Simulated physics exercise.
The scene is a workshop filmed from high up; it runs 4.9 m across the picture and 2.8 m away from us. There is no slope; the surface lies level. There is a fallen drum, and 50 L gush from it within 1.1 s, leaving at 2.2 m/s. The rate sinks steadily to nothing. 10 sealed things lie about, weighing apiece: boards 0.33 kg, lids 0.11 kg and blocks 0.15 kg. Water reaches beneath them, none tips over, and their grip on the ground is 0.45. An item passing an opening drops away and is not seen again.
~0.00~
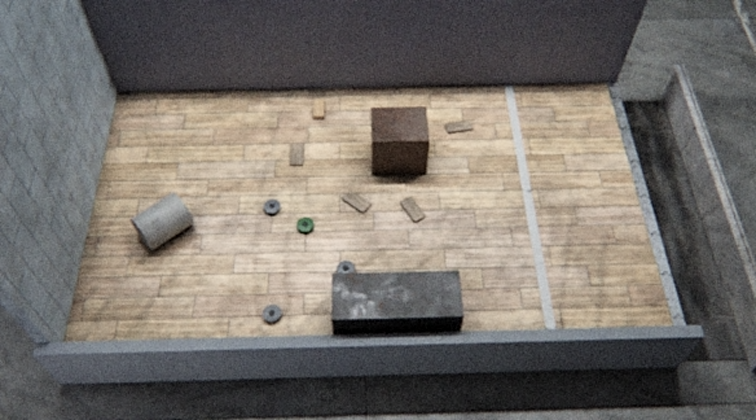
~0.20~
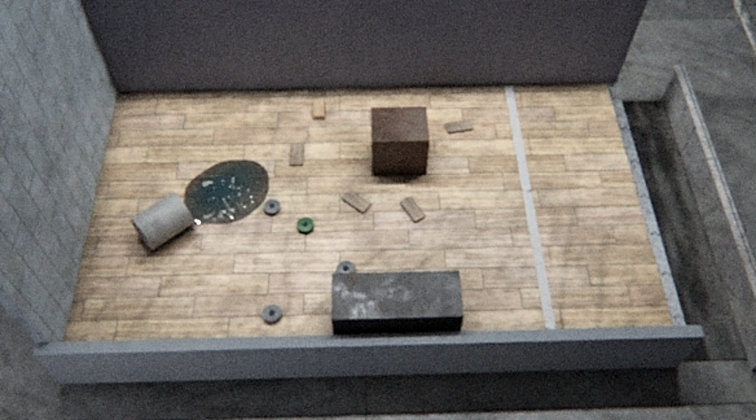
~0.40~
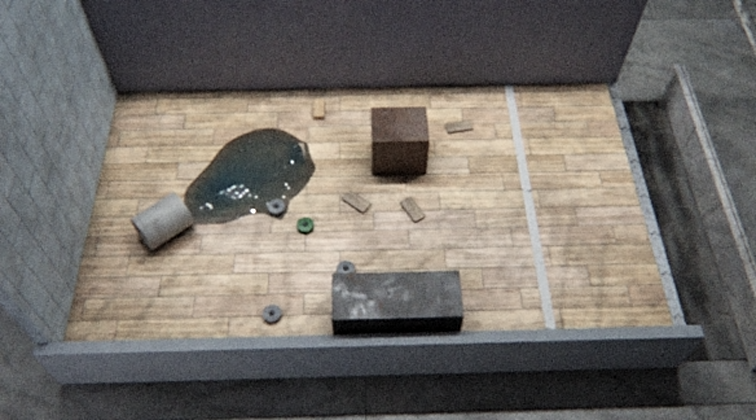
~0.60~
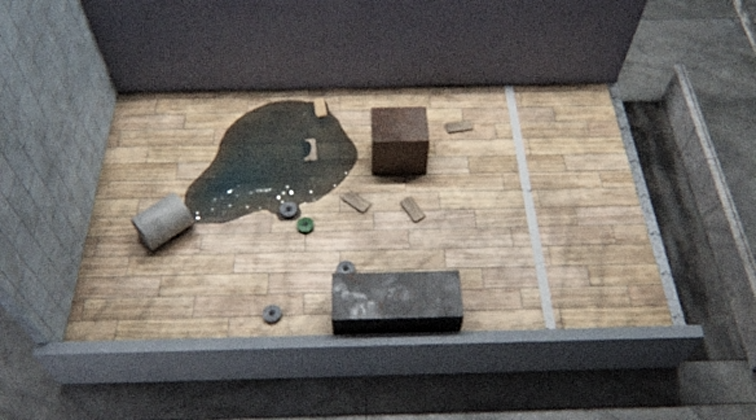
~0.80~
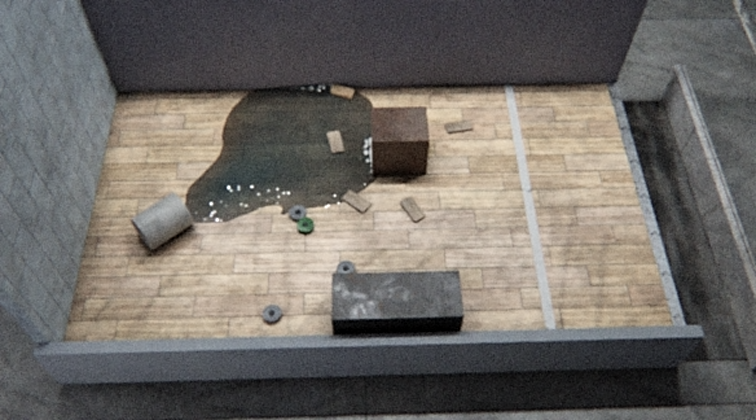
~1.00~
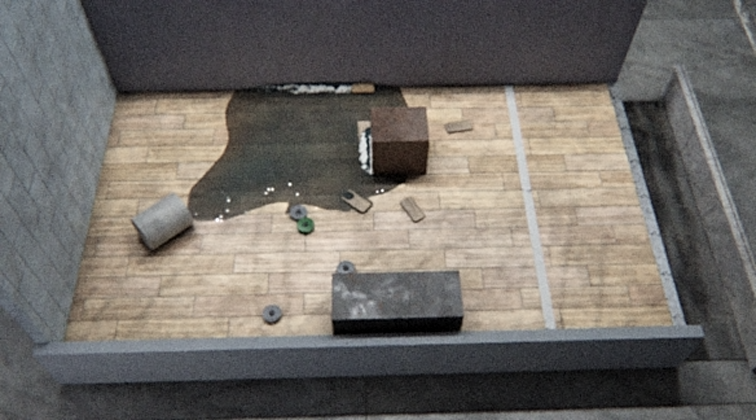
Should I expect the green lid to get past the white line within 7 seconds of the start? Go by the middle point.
The green lid comes up short.
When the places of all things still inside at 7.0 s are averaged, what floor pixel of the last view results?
Around (395, 219).
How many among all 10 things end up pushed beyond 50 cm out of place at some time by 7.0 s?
The number is 4.
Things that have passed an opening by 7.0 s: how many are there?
I get 1 in all.
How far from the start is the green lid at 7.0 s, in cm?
I'd estimate some 0 centimetres.
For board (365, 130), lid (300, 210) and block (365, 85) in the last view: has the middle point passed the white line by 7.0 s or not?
Taking them one by one, I'd say it gets across, it stays back and it gets across.
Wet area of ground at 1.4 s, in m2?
At that time the wet patch spans about 2.0 m2.
After 1.4 s the green lid is near (306, 225), 0.0 m from its start, aground; 0 of 10 are over the mark; 2 afloat.
After 3.1 s the green lid is near (306, 225), 0.0 m from its start, aground; 2 of 10 are over the mark; 1 afloat.
After 4.9 s the green lid is near (306, 225), 0.0 m from its start, aground; 2 of 10 are over the mark; 0 afloat.
After 7.0 s the green lid is near (306, 225), 0.0 m from its start, aground; 2 of 10 are over the mark; 0 afloat.
